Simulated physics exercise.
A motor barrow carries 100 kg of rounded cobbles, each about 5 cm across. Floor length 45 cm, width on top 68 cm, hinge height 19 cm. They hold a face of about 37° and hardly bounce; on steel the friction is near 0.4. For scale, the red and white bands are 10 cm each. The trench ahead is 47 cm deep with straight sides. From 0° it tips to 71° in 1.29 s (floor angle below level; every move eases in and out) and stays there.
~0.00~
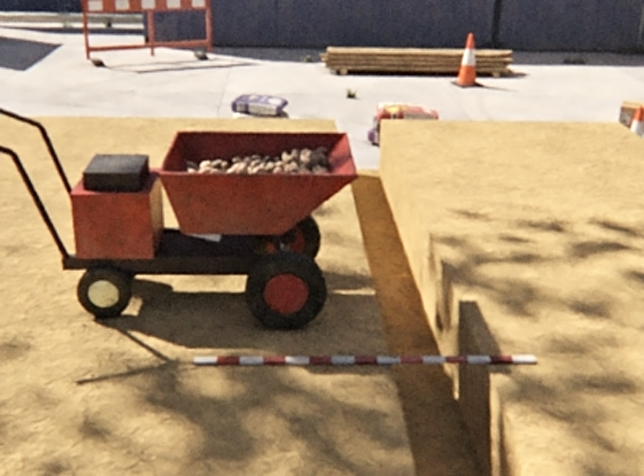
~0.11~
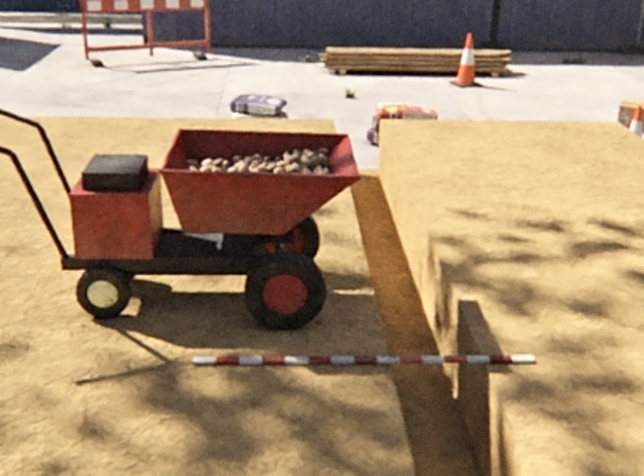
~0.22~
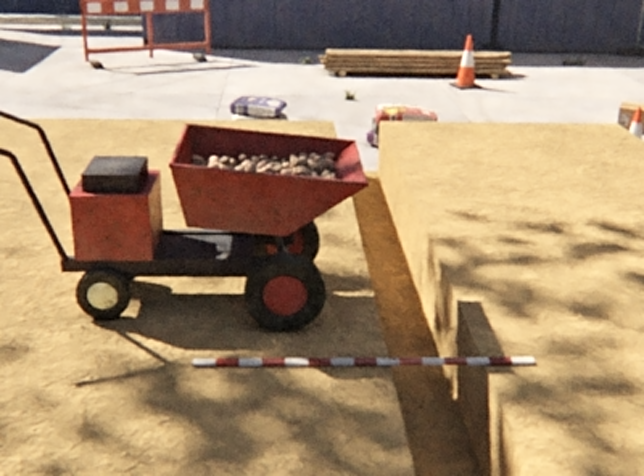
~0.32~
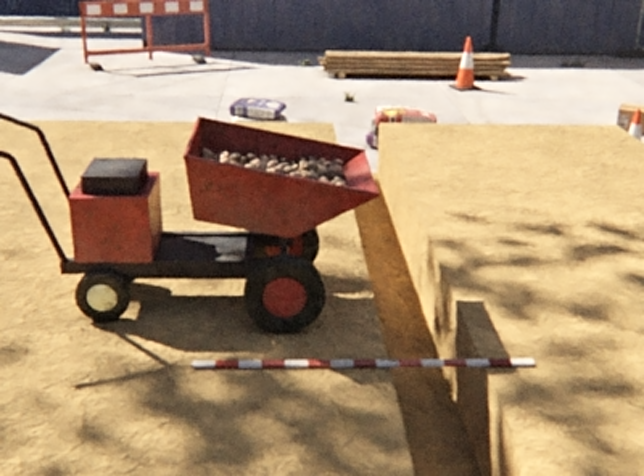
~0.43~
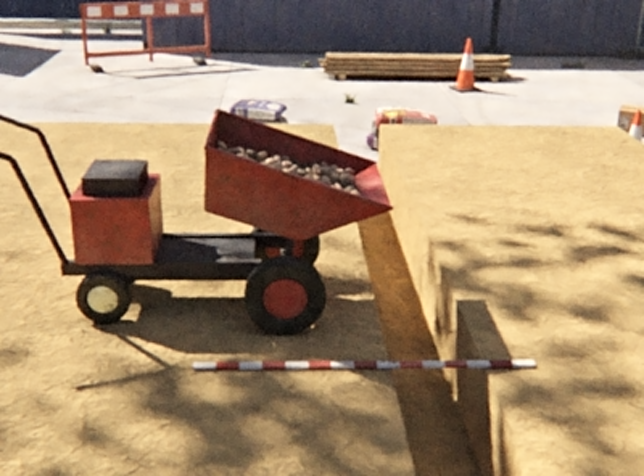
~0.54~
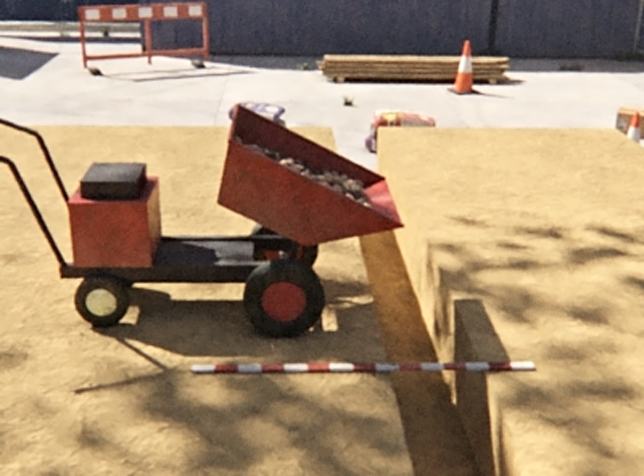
A red motor barrow standing beside a narrow trench, its skip of rounded cobbles tilting steadily forward to the right.
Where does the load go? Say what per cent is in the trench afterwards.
About 86 per cent.
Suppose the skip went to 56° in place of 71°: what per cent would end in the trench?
It would be near 85 per cent.
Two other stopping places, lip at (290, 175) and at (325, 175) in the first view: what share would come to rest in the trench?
Near 85 per cent from the first place, 100 from the second.
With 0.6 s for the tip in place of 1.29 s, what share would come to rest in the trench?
Then about 70 per cent.
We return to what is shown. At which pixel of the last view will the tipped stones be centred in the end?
Near (425, 371).
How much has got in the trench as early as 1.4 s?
Some 45 per cent.
After 1.0 s the floor is at 60°; 100 % in the skip; the foremost stones are at (411, 259).
After 1.4 s the floor is at 71°; 47 % in the skip, 46 % in the trench, 7 % past the trench; the foremost stones are at (495, 306).
After 1.7 s the floor is at 71°; 8 % in the skip, 78 % in the trench, 14 % past the trench; the foremost stones are at (553, 297).
After 3.7 s the floor is at 71°; 0 % in the skip, 86 % in the trench, 14 % past the trench; the foremost stones are at (589, 305).
